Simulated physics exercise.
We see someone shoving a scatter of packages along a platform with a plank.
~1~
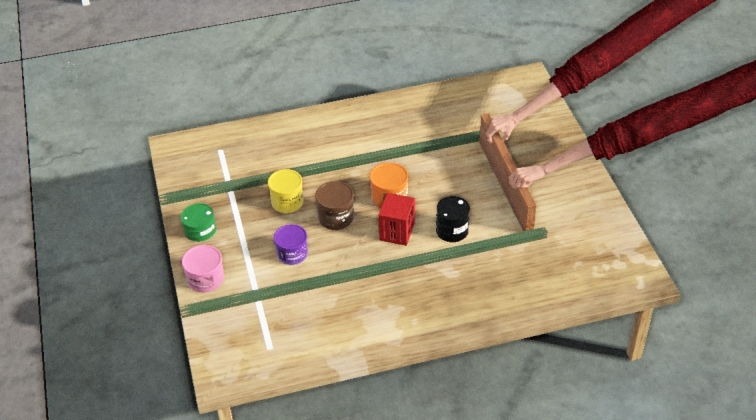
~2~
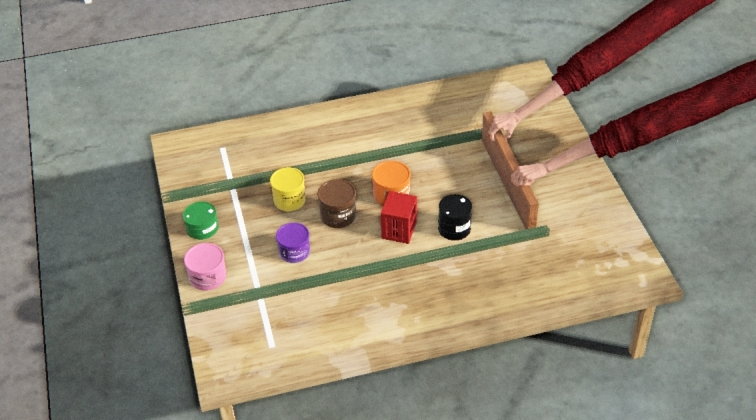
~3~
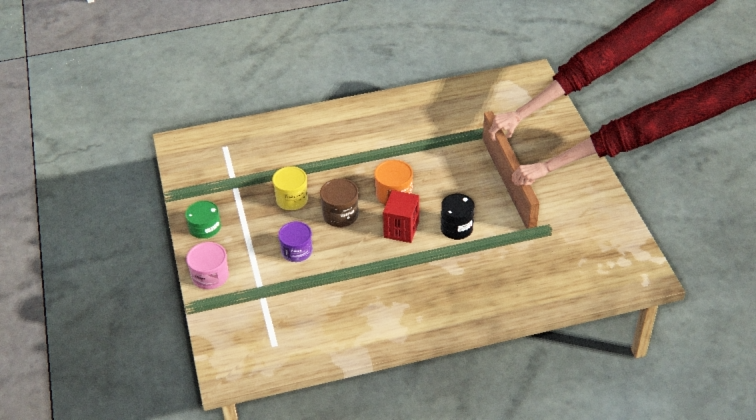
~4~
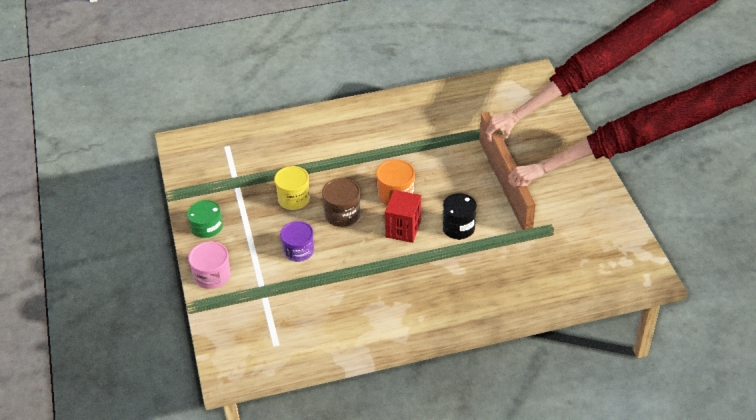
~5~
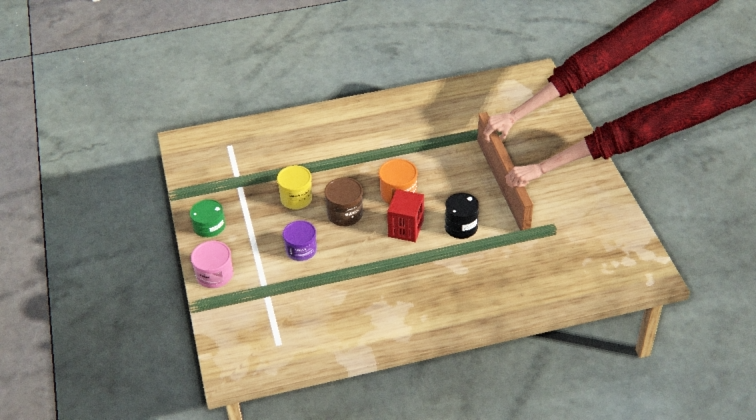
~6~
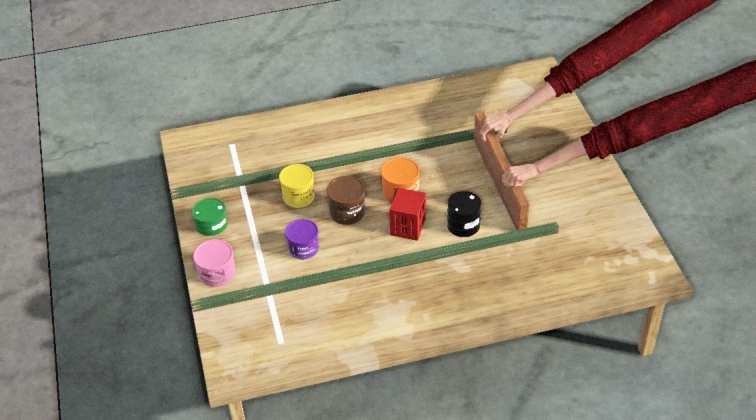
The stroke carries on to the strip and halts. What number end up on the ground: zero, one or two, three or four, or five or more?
As it turns out, the number that fall off is one or two.
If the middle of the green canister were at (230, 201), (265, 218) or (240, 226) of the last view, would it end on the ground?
In turn it survives; does not fall; goes over.
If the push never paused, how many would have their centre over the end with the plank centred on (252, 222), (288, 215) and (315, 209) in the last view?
Place by place, 1, 0 and 0.
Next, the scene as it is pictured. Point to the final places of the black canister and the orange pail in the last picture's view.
The black canister at (247, 270), the orange pail at (231, 215).
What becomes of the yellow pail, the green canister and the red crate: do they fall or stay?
The yellow pail is kept; the green canister survives; the red crate does not fall.
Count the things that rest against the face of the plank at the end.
In contact: 4.
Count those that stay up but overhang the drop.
It comes to 0.
A little later, none off yet; pink pail at rest near (215, 263); green canister at rest near (210, 217); purple pail at rest near (303, 240).
Next, none off yet; pink pail at rest near (215, 263); green canister at rest near (210, 217); purple pail shifted about its own width near (262, 255).
When it is over, the number that fall off is one or two; down, pink pail.
